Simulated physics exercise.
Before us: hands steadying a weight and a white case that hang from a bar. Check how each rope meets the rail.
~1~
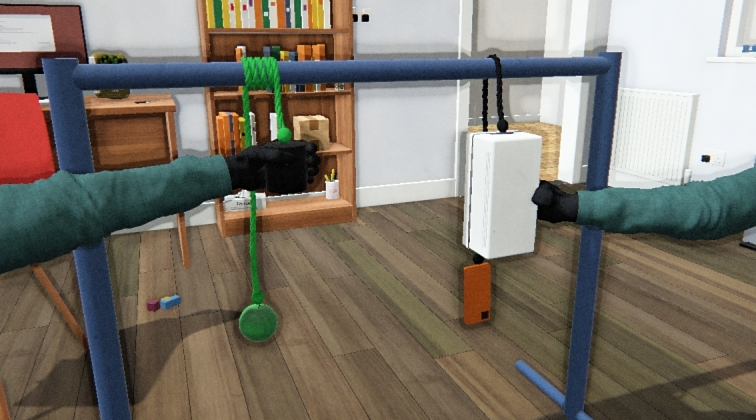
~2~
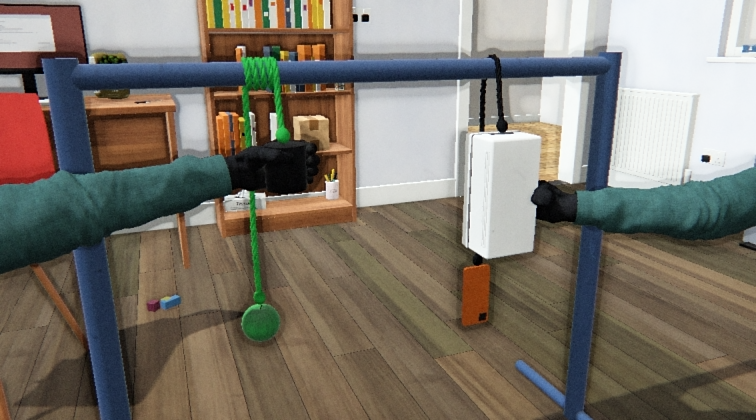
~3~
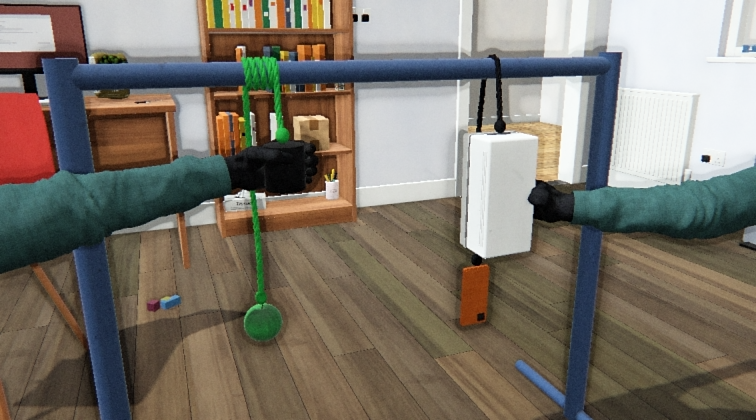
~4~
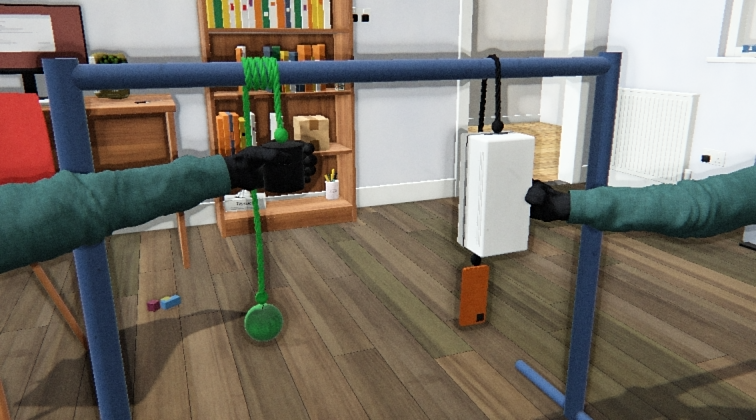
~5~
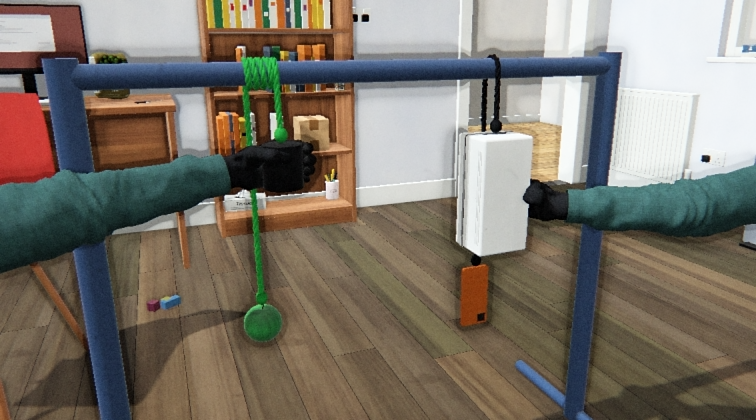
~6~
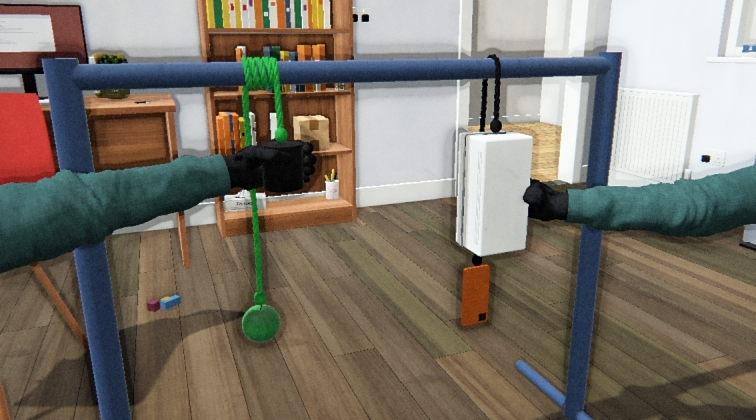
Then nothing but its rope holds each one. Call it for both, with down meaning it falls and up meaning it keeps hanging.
Weight - up; white case - down.
Then, 0.46 s later than the last view, weight in the air near (279, 166); white case dropping near (484, 339).
Then, 0.82 s later than the last view, weight in the air near (281, 166); white case on the floor near (482, 404).
Finally, weight in the air near (280, 166); white case on the floor near (482, 404). The weight stays hanging and the white case drops.
